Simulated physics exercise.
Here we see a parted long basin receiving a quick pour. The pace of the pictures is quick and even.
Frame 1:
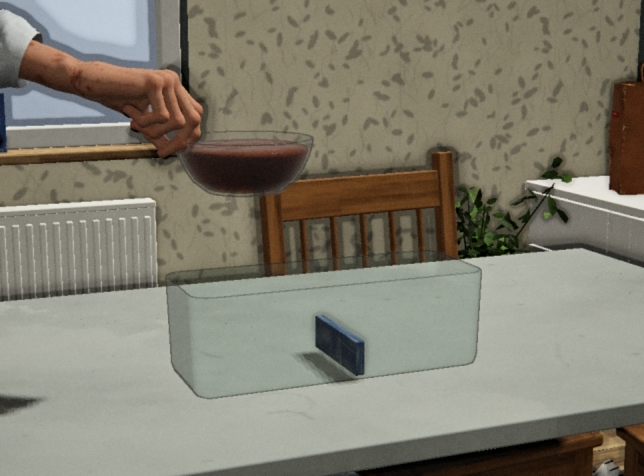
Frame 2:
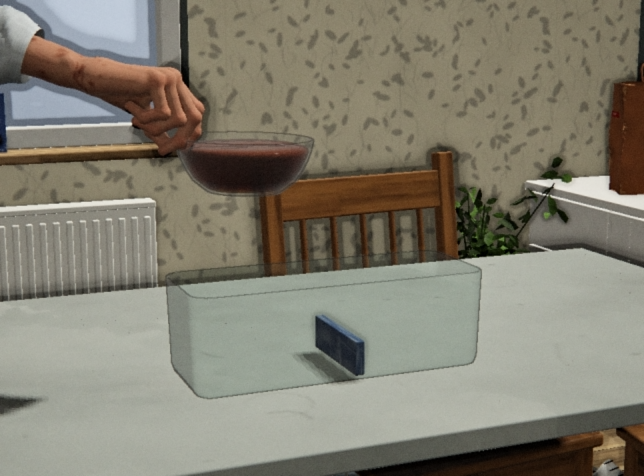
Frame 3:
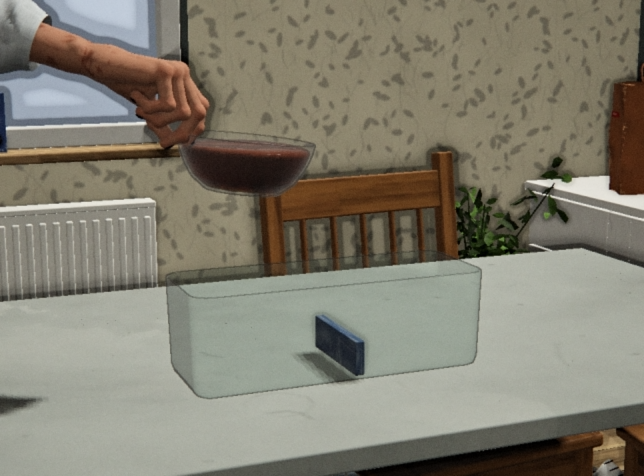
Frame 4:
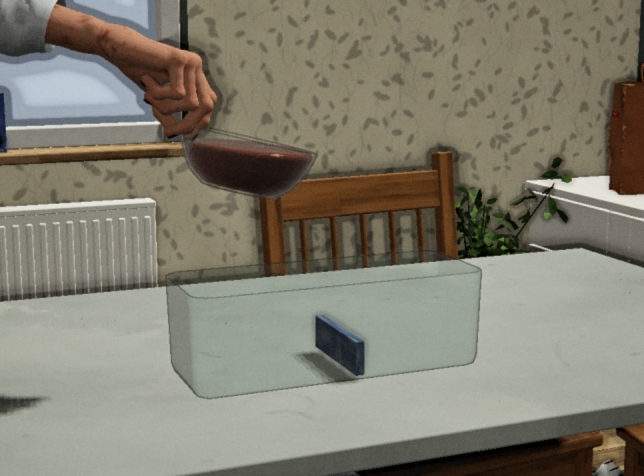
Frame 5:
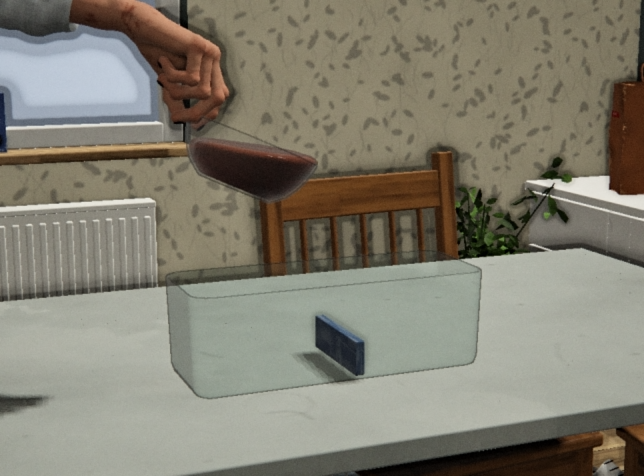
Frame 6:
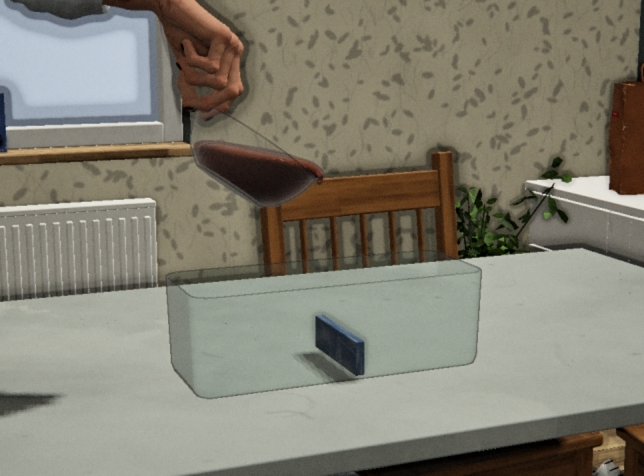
Above a clear basin on a table, a hand steadily tips a bowl of dark-red liquid rightward.
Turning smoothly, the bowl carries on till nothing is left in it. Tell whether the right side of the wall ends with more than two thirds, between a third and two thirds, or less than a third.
The right side of the wall holds a middle share, one third to two thirds.
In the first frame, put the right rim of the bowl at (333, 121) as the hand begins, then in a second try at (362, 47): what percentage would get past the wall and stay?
In turn 70 and 70 in a hundred.
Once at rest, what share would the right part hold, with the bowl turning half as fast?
About 70 in a hundred.
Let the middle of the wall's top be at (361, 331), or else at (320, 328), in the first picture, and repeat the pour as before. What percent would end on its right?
30 per cent, then 70 per cent, roughly.
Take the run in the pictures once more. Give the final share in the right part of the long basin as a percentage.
50 in a hundred.
A moment on, the bowl is tipped right over and 3 per cent is still to pour, 21 is left of the wall and 48 right of it.
Next, the bowl is tipped right over and 0 per cent is still to pour, 41 is left of the wall and 48 right of it.
Then the bowl is tipped right over and 0 per cent is still to pour, 44 is left of the wall and 51 right of it.
Later the bowl is tipped right over and 0 per cent is still to pour, 46 is left of the wall and 51 right of it.
Finally, 46 per cent lies left of the wall, 51 right of it and 4 outside.
